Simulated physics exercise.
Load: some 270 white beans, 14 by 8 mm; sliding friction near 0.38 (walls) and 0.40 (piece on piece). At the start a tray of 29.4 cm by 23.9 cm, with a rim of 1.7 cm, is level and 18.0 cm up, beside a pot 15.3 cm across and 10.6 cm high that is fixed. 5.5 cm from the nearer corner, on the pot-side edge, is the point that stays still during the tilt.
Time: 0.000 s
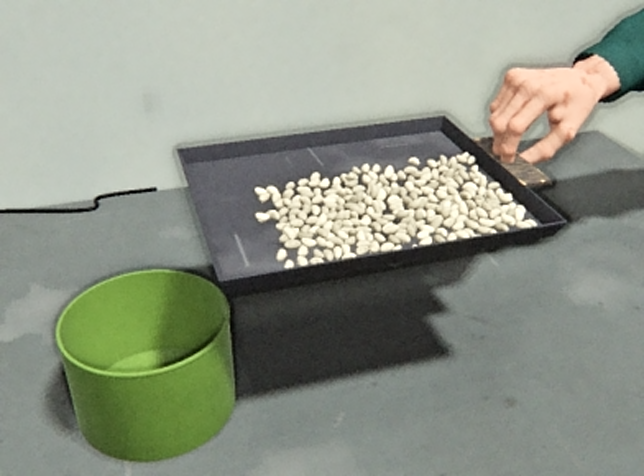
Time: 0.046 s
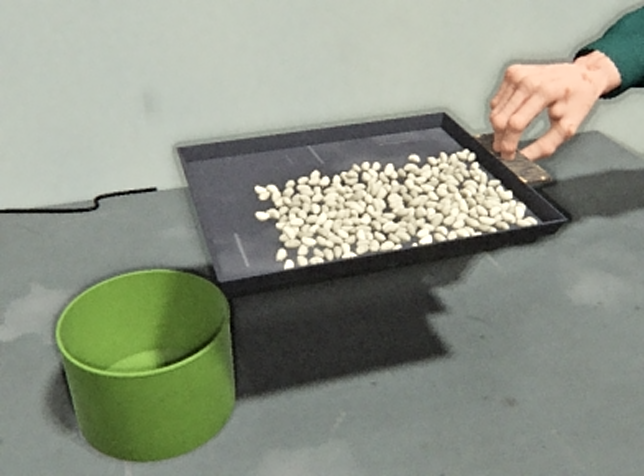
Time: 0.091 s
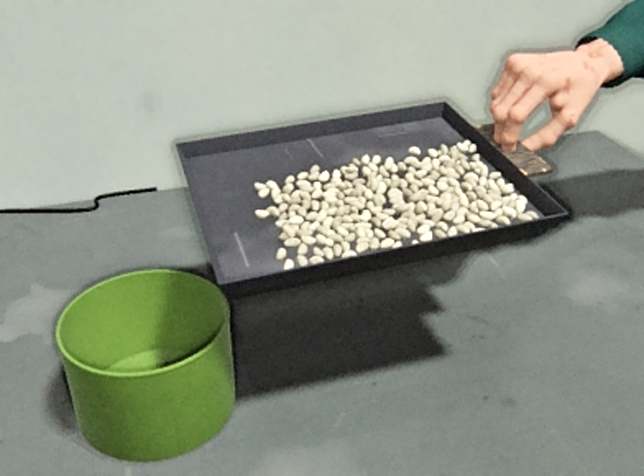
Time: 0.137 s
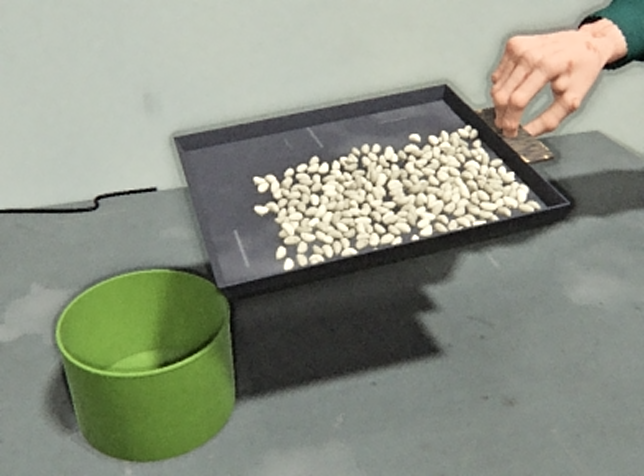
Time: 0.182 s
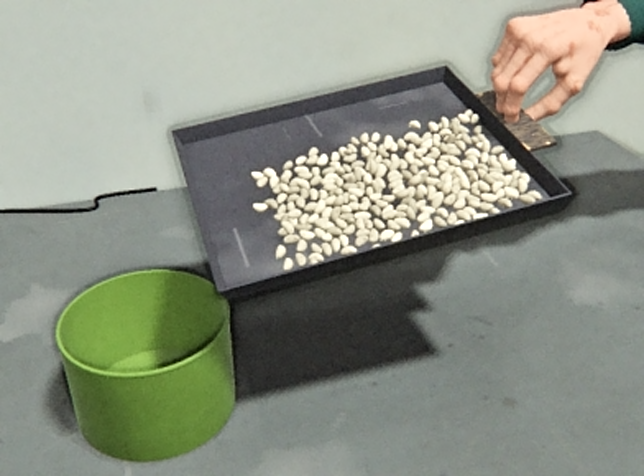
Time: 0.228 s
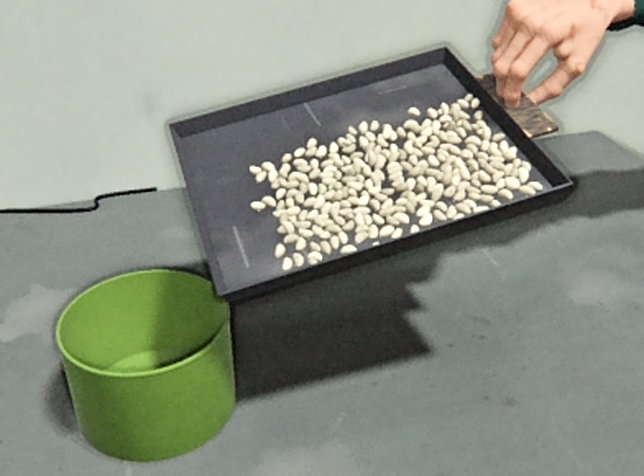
A hand raises the right side of a dark tray of white beans beside a green pot.
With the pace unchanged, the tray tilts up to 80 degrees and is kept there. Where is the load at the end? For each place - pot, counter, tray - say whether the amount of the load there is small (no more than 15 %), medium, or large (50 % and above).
Pot: Small; counter: Large; tray: Small.
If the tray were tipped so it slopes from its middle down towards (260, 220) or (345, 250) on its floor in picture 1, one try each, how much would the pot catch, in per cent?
About 65 per cent on the first try and 0 per cent on the second.
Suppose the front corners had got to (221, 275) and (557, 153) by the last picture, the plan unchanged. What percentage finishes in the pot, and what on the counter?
Final per cent - pot 60, counter 35.
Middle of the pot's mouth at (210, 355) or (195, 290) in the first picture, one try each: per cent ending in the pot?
Roughly 95 per cent, then 0 per cent.
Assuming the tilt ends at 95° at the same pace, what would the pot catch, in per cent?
5 %.
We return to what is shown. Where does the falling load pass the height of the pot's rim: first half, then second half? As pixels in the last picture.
At roughly (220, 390) first, later on at (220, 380).
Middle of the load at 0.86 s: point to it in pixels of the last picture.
Load centre, approx.: (242, 308) px.
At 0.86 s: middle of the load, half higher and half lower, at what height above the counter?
Roughly 18 centimetres, give or take.
Then, at 0.61 s, tilt 46 degrees; the tray holds 100 %, the pot 0 %.
After 0.86 s, tilt 67 degrees; the tray holds 55 %, the pot 0 %.
Then, at 1.22 s, tilt 80 degrees; the tray holds 5 %, the pot 5 %.
By 2.4 s all is still; pot 5 %, counter 95 %, tray 0 %.
